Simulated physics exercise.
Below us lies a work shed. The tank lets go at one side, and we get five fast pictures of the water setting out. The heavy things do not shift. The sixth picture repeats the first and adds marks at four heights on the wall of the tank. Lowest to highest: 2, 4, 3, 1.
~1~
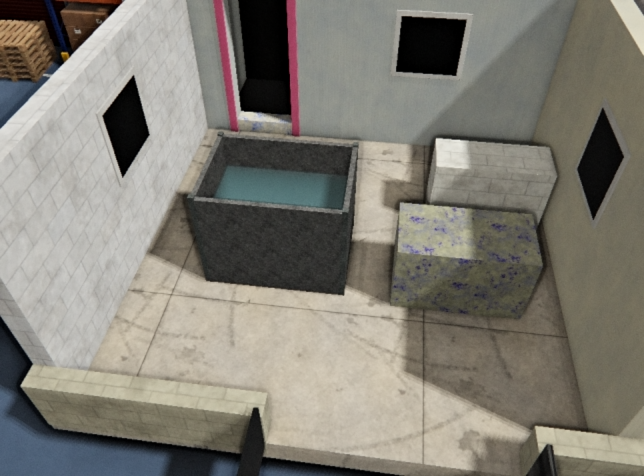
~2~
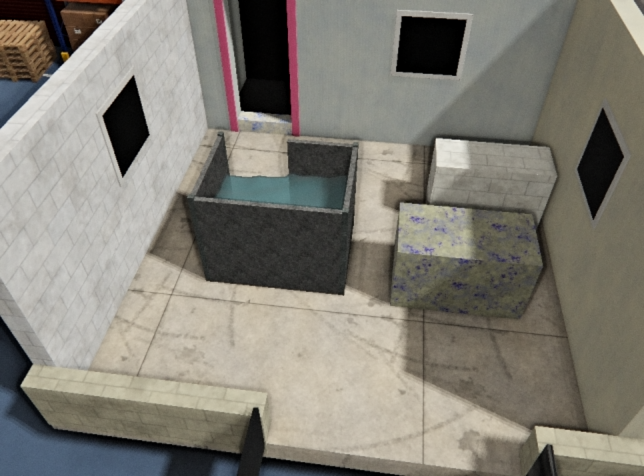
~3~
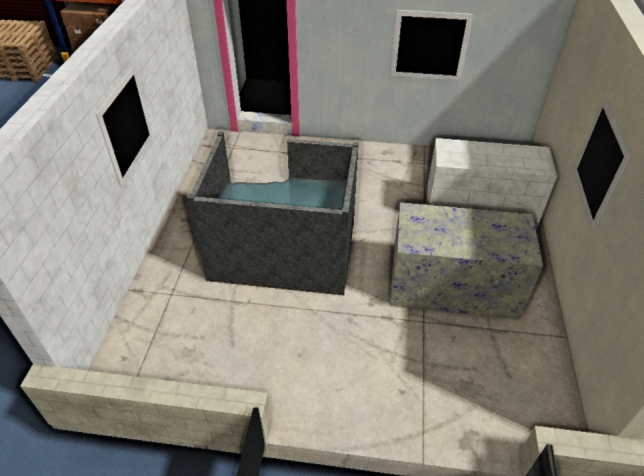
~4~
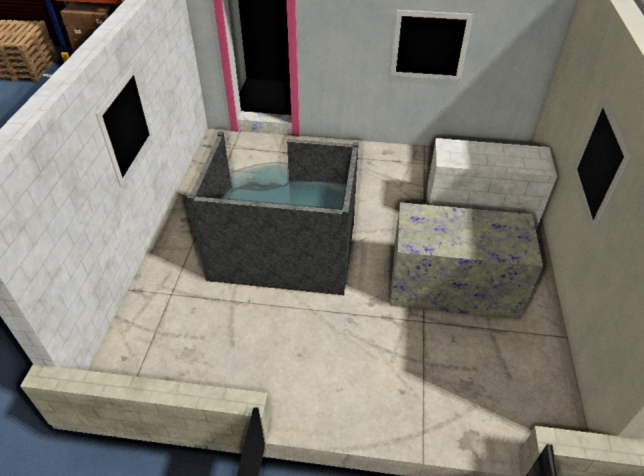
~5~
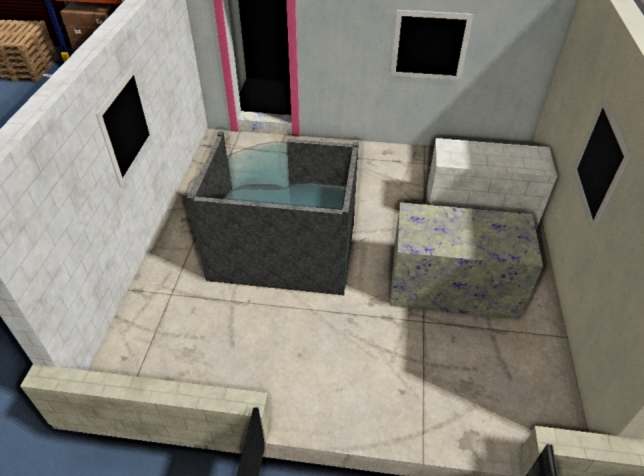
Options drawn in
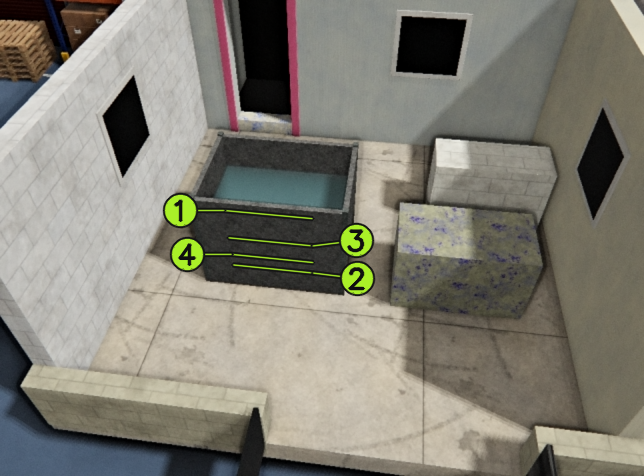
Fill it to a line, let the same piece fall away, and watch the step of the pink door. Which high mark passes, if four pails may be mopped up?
4 will do.
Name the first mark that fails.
That would be 3.
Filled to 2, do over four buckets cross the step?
No, not at all.
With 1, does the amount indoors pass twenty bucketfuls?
Yes, clearly.
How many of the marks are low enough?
Two.
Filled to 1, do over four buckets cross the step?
Yes, it does.
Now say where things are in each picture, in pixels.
Water in the tank at rest, its middle at (280, 199); foot of the pink doorway at (266, 133); open gate at (399, 406), in the first frame.
Water covers 1 % of the ground, its front hidden from here, in the second frame.
Water covers 3 % of the ground, its front hidden from here, in the third frame.
Water covers 7 % of the ground, its front hidden from here, in the fourth frame.
Front seen at (199, 199), 14 % of the ground wet, in the fifth frame.
On the marked copy, 1 at (267, 214); 2 at (272, 268); 3 at (270, 241); 4 at (272, 258); from the bottom up 2, 4, 3, 1.
Choosing 1, dozens of bucketfuls pour in.
Choosing 2, nothing gets over.
Choosing 3, about 10 bucketfuls get in.
Choosing 4, a bucket or two gets in.
